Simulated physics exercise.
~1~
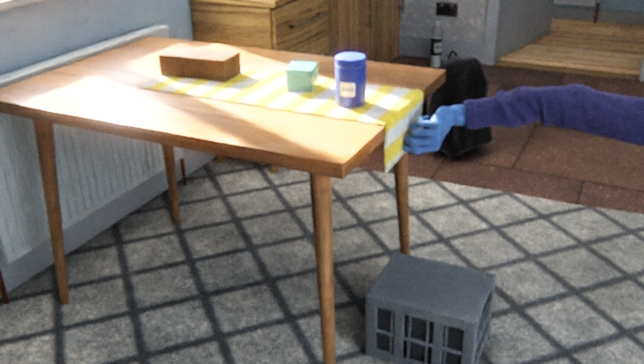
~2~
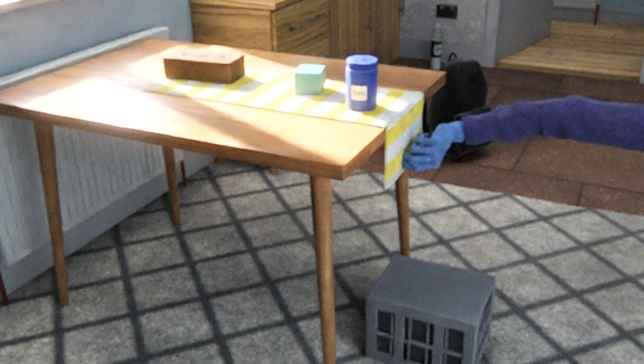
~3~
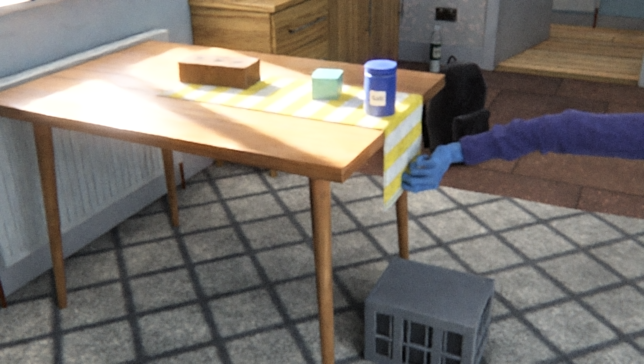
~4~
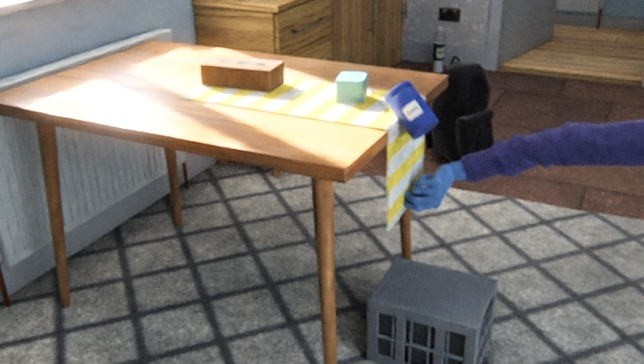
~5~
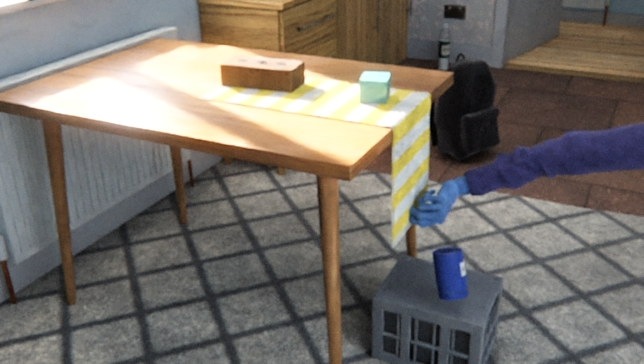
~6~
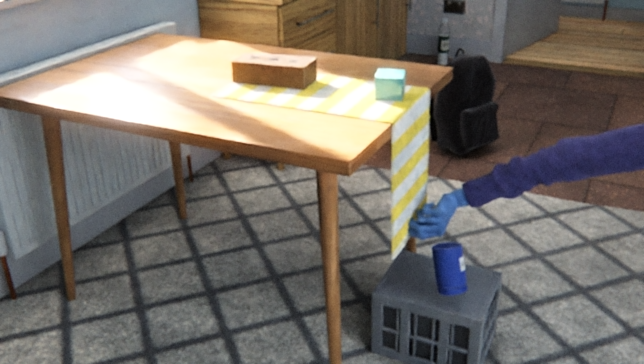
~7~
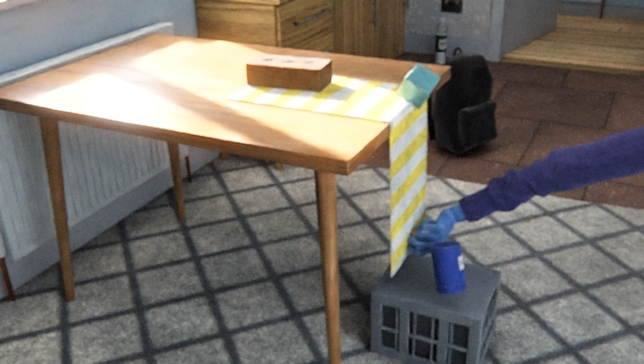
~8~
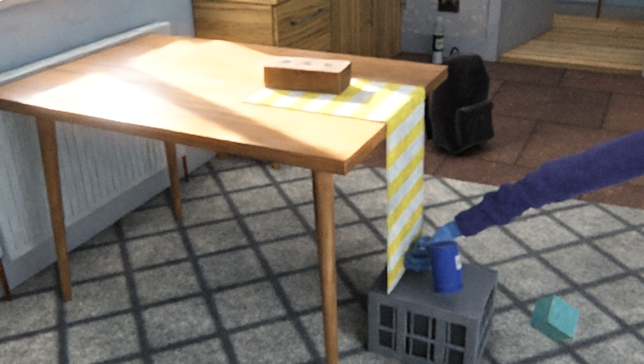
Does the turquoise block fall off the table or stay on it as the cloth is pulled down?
The turquoise block falls off the table, after the blue jar has already gone over the edge.
